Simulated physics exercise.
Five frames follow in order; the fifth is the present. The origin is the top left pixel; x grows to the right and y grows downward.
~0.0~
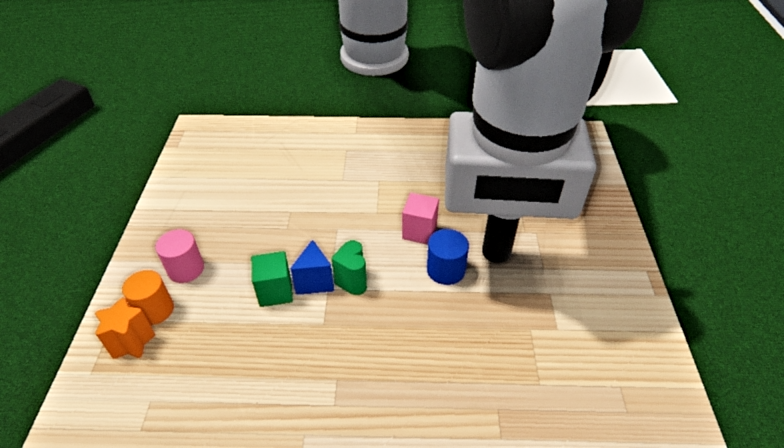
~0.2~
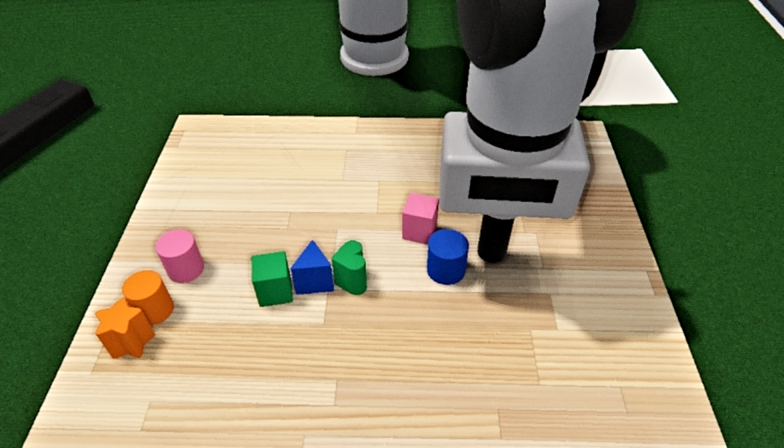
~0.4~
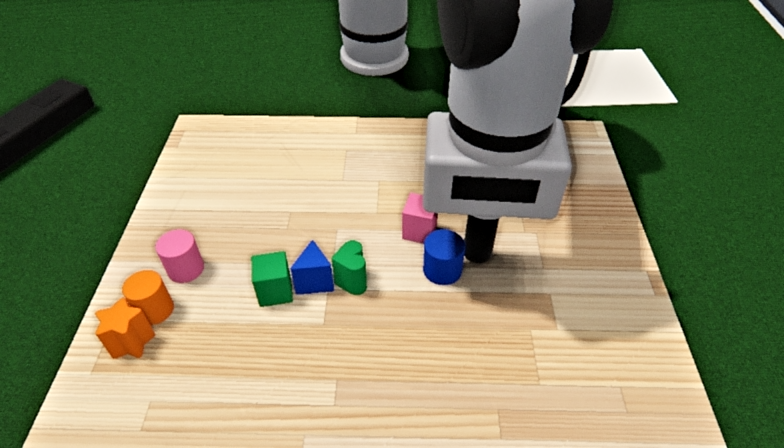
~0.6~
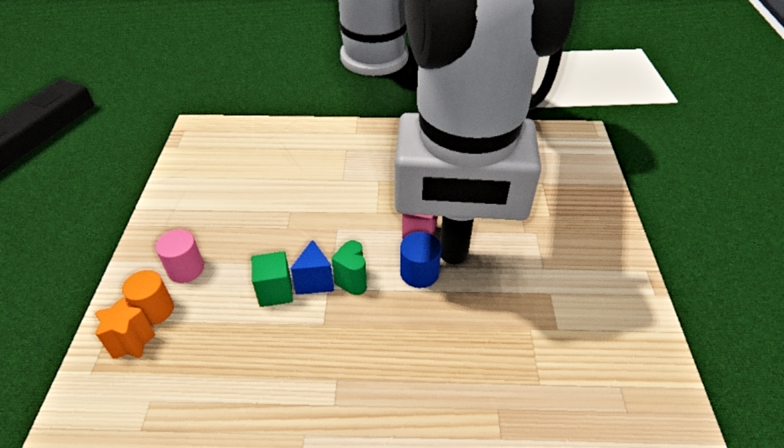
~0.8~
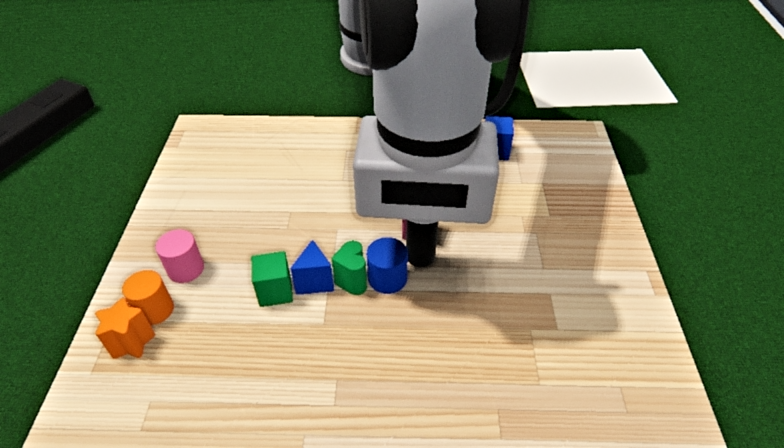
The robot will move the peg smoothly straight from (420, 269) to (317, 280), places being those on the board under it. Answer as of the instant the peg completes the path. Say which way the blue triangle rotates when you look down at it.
Rotates counter-clockwise.
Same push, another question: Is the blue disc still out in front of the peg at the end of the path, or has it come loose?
The peg should keep driving it forward.
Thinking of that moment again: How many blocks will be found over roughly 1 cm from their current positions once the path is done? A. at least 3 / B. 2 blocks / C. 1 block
Correct choice: A.
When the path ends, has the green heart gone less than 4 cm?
Final answer: No.
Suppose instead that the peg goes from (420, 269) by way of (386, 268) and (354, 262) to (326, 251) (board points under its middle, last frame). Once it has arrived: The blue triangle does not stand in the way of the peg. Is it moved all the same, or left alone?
The push reaches it.
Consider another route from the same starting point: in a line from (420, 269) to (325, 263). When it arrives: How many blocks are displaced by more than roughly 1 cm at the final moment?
Count: Three or more.
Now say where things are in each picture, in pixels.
Peg tip (496, 252); block tops, green four-sided block (269, 266); blue triangle (311, 257); green heart (350, 255); blue disc (449, 243), in the first frame.
Peg (492, 252); blocks unchanged, in the second frame.
Peg (477, 253); blue disc (445, 244), in the third frame.
Peg (454, 254); blue disc (421, 246), in the fourth frame.
Peg (421, 257); green four-sided block (269, 266); blue triangle (311, 257); green heart (350, 255); blue disc (387, 252), in the fifth frame.
On the path given first. One third of the way, peg (384, 261); green four-sided block (255, 270), turned 25° clockwise; blue triangle (288, 266); green heart (316, 257), turned 10° clockwise; blue disc (350, 257).
Two thirds of the way, peg (351, 264); green four-sided block (237, 271), turned 30° clockwise; blue triangle (263, 281); green heart (281, 260), turned 15° clockwise; blue disc (314, 261).
At the end, peg (315, 268); green four-sided block (214, 272); blue triangle (246, 287), turned 35° anticlockwise; green heart (247, 256), turned 30° clockwise; blue disc (277, 264).
